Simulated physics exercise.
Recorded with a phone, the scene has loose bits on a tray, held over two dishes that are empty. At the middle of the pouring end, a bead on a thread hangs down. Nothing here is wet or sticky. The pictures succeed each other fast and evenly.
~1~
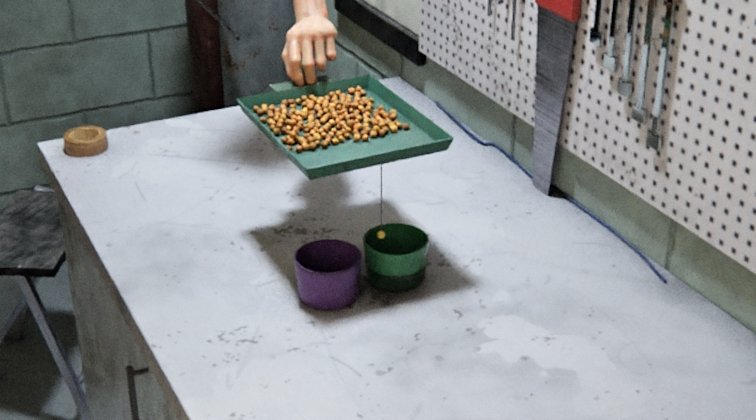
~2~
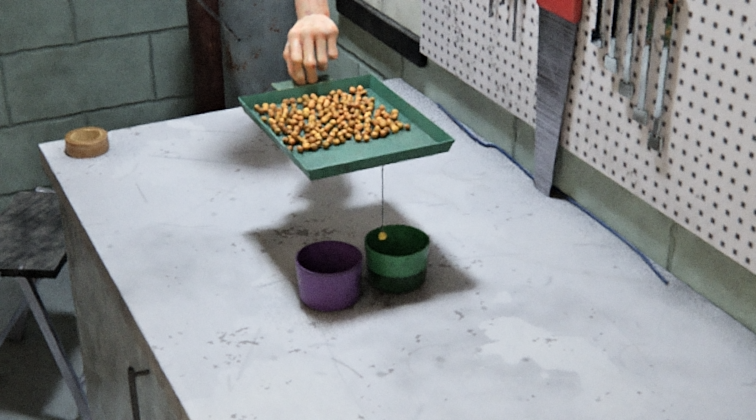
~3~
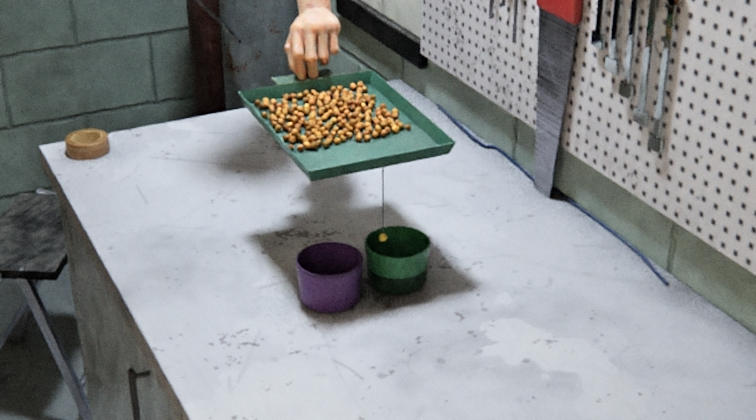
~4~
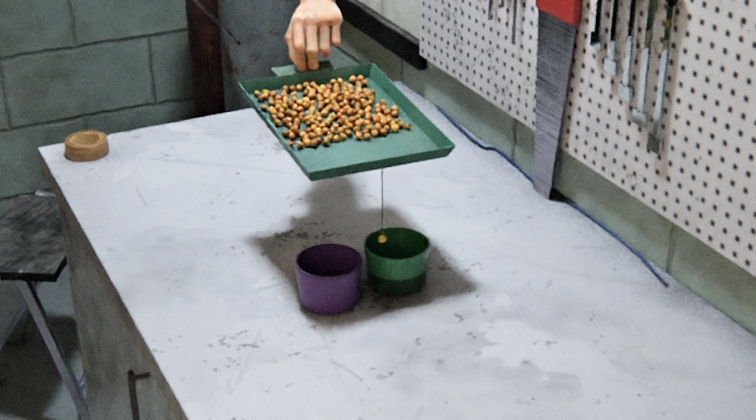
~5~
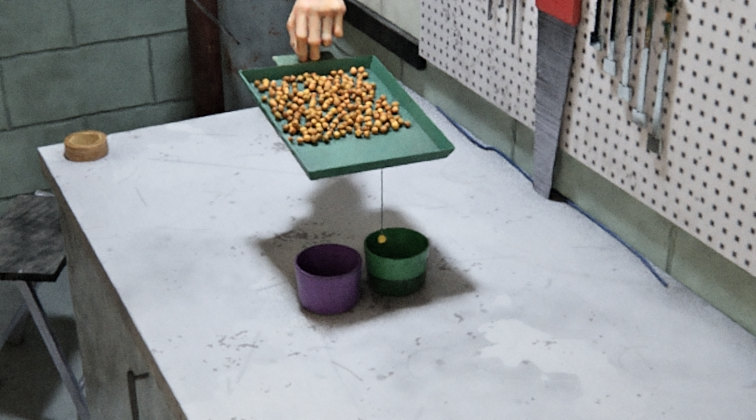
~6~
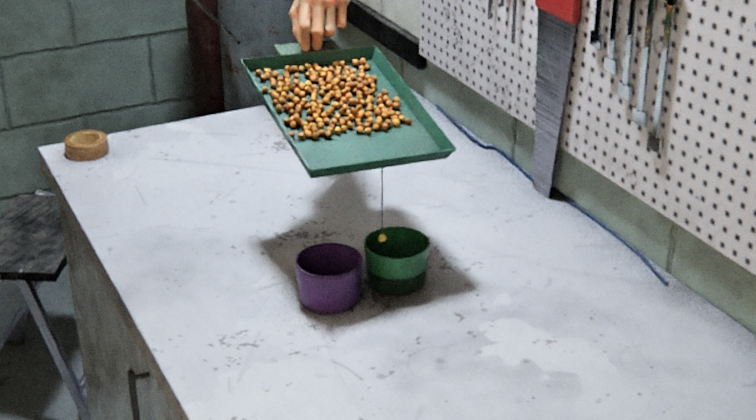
A hand grips the back edge of a green tray of roasted chickpeas and steadily raises it, so the tray slants more and more toward its front edge, the right corner lowest, while the chickpeas stay gathered and the camera holds still. Below, a small bead hangs on a thread over two empty dishes, purple left and green right. The pale, scuffed workshop bench is seen from above, beside a tool-hung pegboard.
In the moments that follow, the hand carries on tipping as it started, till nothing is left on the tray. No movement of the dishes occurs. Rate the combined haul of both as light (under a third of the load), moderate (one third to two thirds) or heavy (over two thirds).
A light haul.
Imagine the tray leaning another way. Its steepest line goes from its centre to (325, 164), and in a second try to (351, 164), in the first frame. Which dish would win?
Case 1 - the one at left; case 2 - the one at left.
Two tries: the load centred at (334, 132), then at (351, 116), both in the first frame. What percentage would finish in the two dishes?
Around 0 in a hundred the first time, around 0 in a hundred the second.
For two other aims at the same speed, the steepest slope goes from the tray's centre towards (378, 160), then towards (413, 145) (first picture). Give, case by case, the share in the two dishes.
0 % and 10 %, roughly.
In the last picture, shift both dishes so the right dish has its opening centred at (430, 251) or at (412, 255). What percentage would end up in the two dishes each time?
In order, 60 % and 40 %.
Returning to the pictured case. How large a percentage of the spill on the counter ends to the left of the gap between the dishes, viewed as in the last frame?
Close to 0 %.
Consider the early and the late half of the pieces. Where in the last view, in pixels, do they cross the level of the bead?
The first part passes (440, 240); everything after passes (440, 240).
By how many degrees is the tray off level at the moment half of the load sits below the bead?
Around 100° at that moment.
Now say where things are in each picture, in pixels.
Corners of the pouring end near (310, 166) and (447, 137), level; middle of the load near (335, 117), roasted chickpeas; left dish near (342, 287); right dish near (411, 269); bead on its thread near (381, 235), in the first frame.
Corners of the pouring end near (311, 167) and (449, 138), level; middle of the load near (337, 117), in the second frame.
Corners of the pouring end near (312, 168) and (449, 141), tipped barely, lowest at the right corner; middle of the load near (337, 114), in the third frame.
Corners of the pouring end near (312, 168) and (449, 144), tipped a little, lowest at the right corner; middle of the load near (337, 110), in the fourth frame.
Corners of the pouring end near (312, 168) and (449, 146), tipped a little, lowest at the right corner; middle of the load near (337, 104), in the fifth frame.
Corners of the pouring end near (313, 166) and (450, 146), tipped clearly, lowest at the right corner; middle of the load near (339, 97); left dish near (343, 291); right dish near (412, 273), in the sixth frame.
Shortly afterwards, tray tipped steeply; all but a few on the tray; only a few in the right dish; only a few outside both; only a few in the air.
Next, tray tipped right over; near a quarter on the tray; a little in the right dish; near a third outside both; near a third in the air.
Some moments later, tray tipped past a quarter turn; a little in the right dish; all but a few outside both.
In the end, tray tipped past a quarter turn; none at all in the left dish; a little in the right dish; all but a few outside both.
